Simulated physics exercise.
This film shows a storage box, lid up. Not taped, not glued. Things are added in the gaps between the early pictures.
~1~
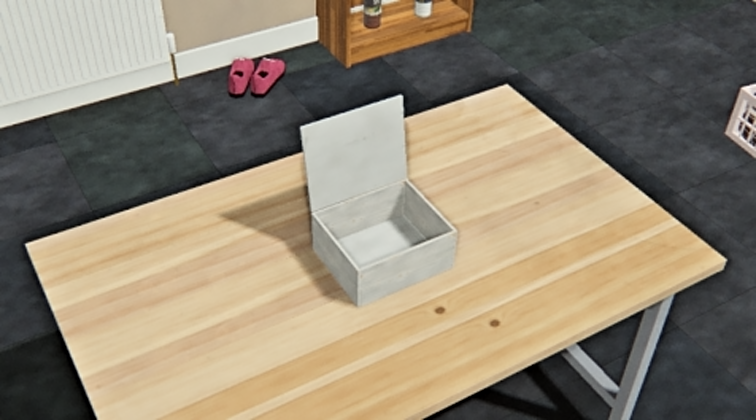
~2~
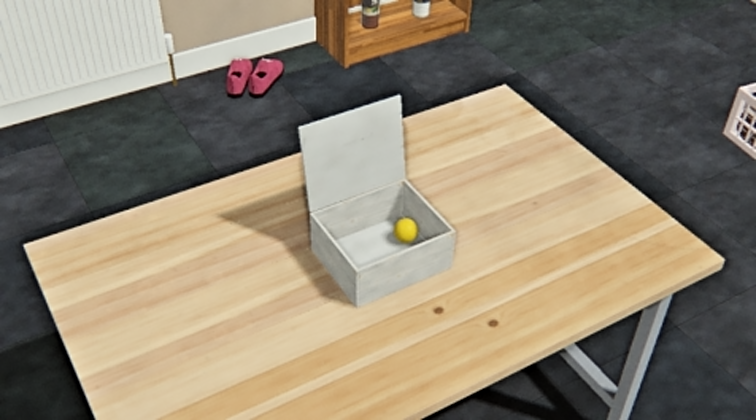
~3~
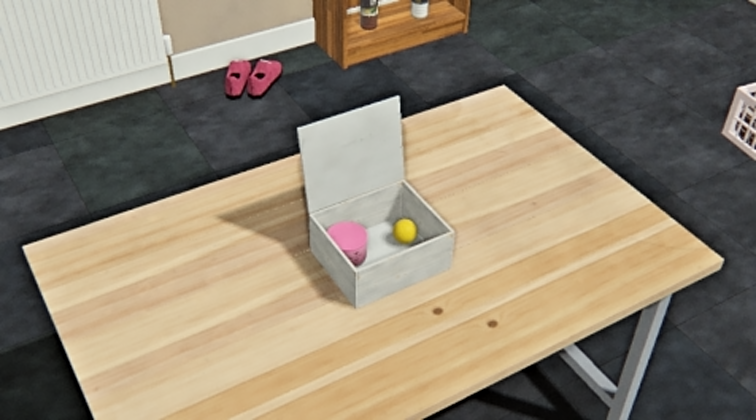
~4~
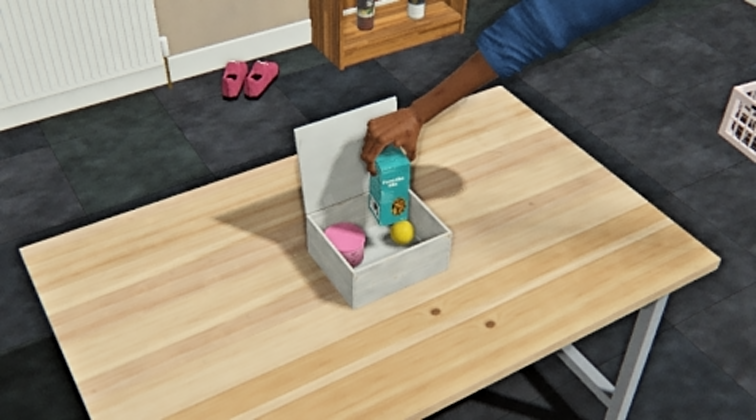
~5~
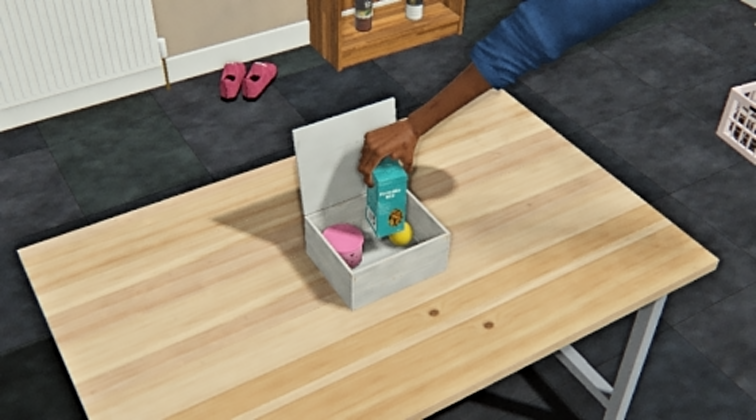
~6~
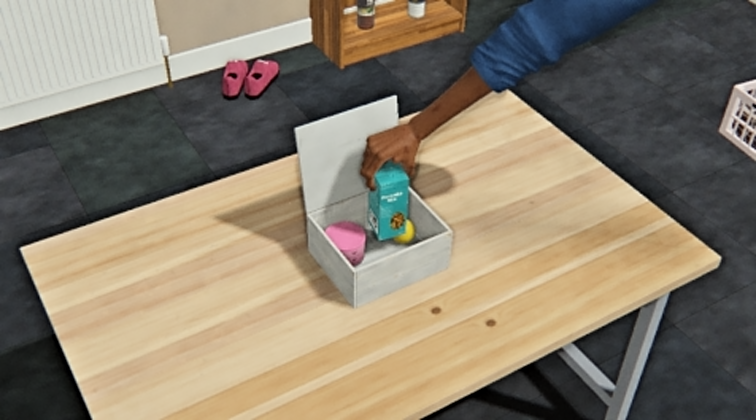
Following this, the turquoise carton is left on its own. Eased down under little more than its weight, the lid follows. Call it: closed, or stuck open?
Closed.
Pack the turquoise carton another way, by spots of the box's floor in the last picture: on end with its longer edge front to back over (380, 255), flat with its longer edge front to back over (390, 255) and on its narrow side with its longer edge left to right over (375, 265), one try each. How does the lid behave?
Well, first time it won't go down, second time it goes down fine, and third time it goes down fine.
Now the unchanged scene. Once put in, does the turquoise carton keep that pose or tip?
Once everything settles, it ends up at a slant.
Then, 1.00 s later than the last frame, lid starting down; turquoise carton on its side near (386, 259).
Then, 1.80 s later than the last frame, lid 38° above the rim; turquoise carton on its side near (386, 259).
When it is over, lid shut; lying over in the box, turquoise carton; the other 2 as before. End places, in pixels of the last picture, turquoise carton near (386, 259).
